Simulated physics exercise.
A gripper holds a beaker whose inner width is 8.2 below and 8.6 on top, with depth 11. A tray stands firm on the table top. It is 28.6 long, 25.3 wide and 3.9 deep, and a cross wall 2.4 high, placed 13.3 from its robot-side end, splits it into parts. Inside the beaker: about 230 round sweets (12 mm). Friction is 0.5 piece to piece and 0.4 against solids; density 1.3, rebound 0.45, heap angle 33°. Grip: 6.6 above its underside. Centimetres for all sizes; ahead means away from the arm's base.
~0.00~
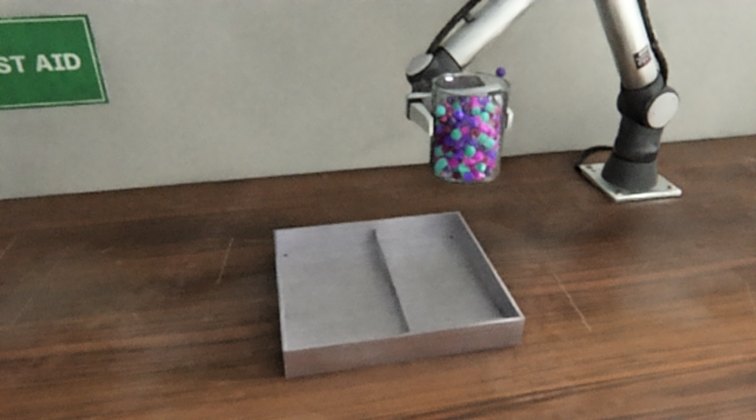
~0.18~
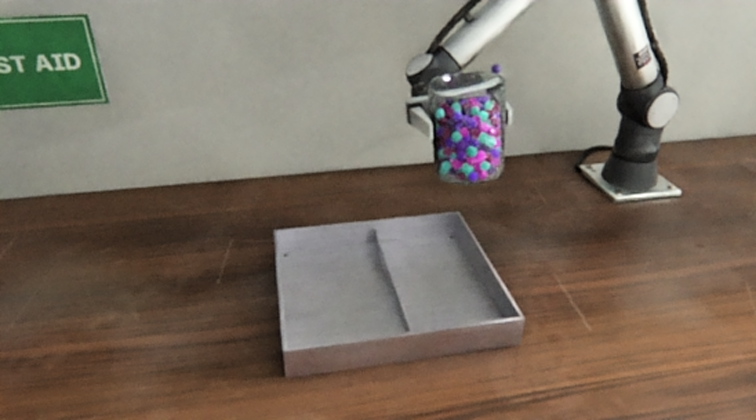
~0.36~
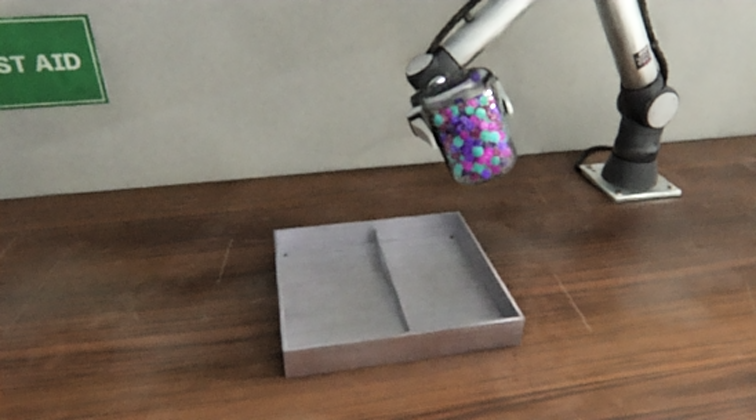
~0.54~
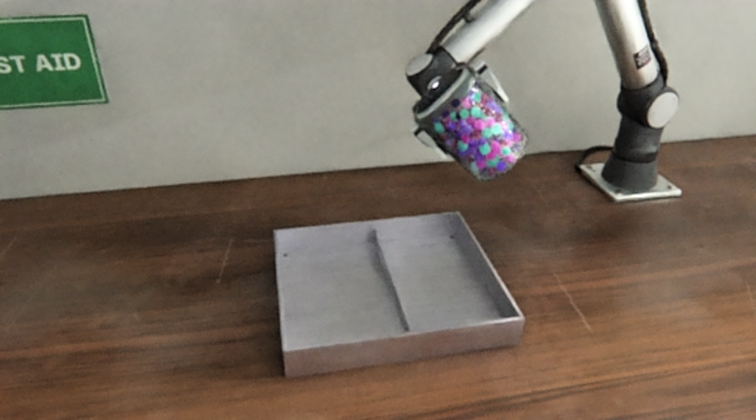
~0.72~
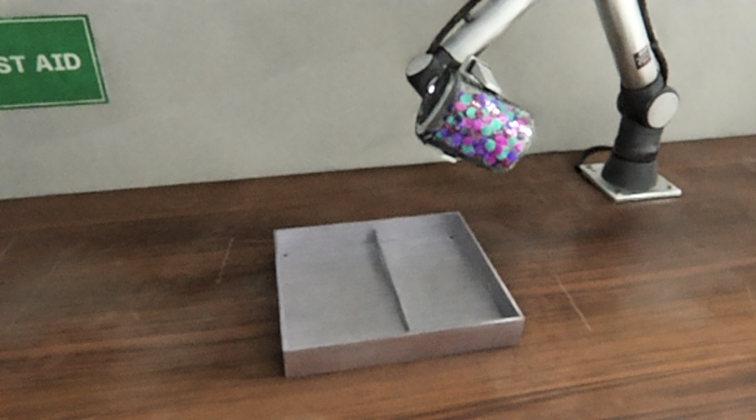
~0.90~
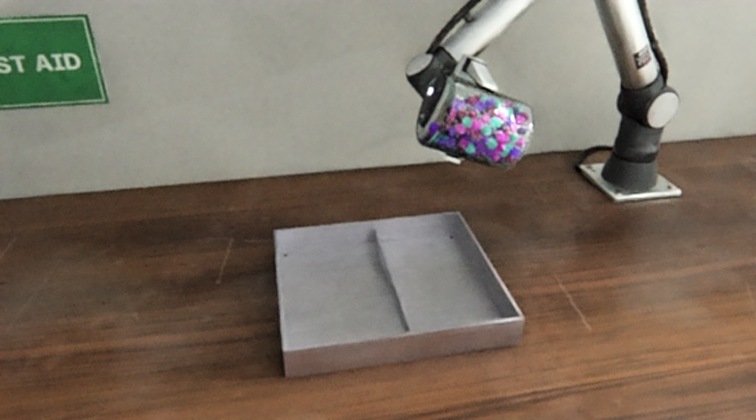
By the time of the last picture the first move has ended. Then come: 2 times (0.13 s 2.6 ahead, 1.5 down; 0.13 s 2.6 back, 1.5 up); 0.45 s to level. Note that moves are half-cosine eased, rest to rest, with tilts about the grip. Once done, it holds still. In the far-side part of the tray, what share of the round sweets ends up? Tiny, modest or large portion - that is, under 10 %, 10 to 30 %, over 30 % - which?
A tiny portion.
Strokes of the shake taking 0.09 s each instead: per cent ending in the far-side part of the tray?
Around 5 percent.
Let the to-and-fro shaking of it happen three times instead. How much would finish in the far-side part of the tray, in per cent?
Estimate for that case: 0 %.
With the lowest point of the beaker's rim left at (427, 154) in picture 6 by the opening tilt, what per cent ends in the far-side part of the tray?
Estimate: About 25 per cent.
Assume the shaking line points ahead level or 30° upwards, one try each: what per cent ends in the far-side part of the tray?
5 and 10 %.
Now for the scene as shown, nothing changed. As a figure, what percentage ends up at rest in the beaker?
About 95 %.
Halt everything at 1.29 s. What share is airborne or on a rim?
I'd reckon close to 0 per cent.
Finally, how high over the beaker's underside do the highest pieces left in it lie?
Height at rest: Approx. 10.5 cm.
After 1.29 s, tilted 67° forward, highest piece 25 above the table; 232 in the beaker, 1 in the robot-side part.
After 1.68 s, tilted 26° forward, highest piece 28 above the table; 227 in the beaker, 5 in the far-side part, 1 in the robot-side part.
After 2.07 s, level, highest piece 29 above the table; 227 in the beaker, 5 in the far-side part, 1 in the robot-side part.
After 3.12 s, level, highest piece 29 above the table; 227 in the beaker, 5 in the far-side part, 1 in the robot-side part.
In the end, 227 in the beaker, 5 in the far-side part, 1 in the robot-side part. That is 2 % in the far-side part of the tray.
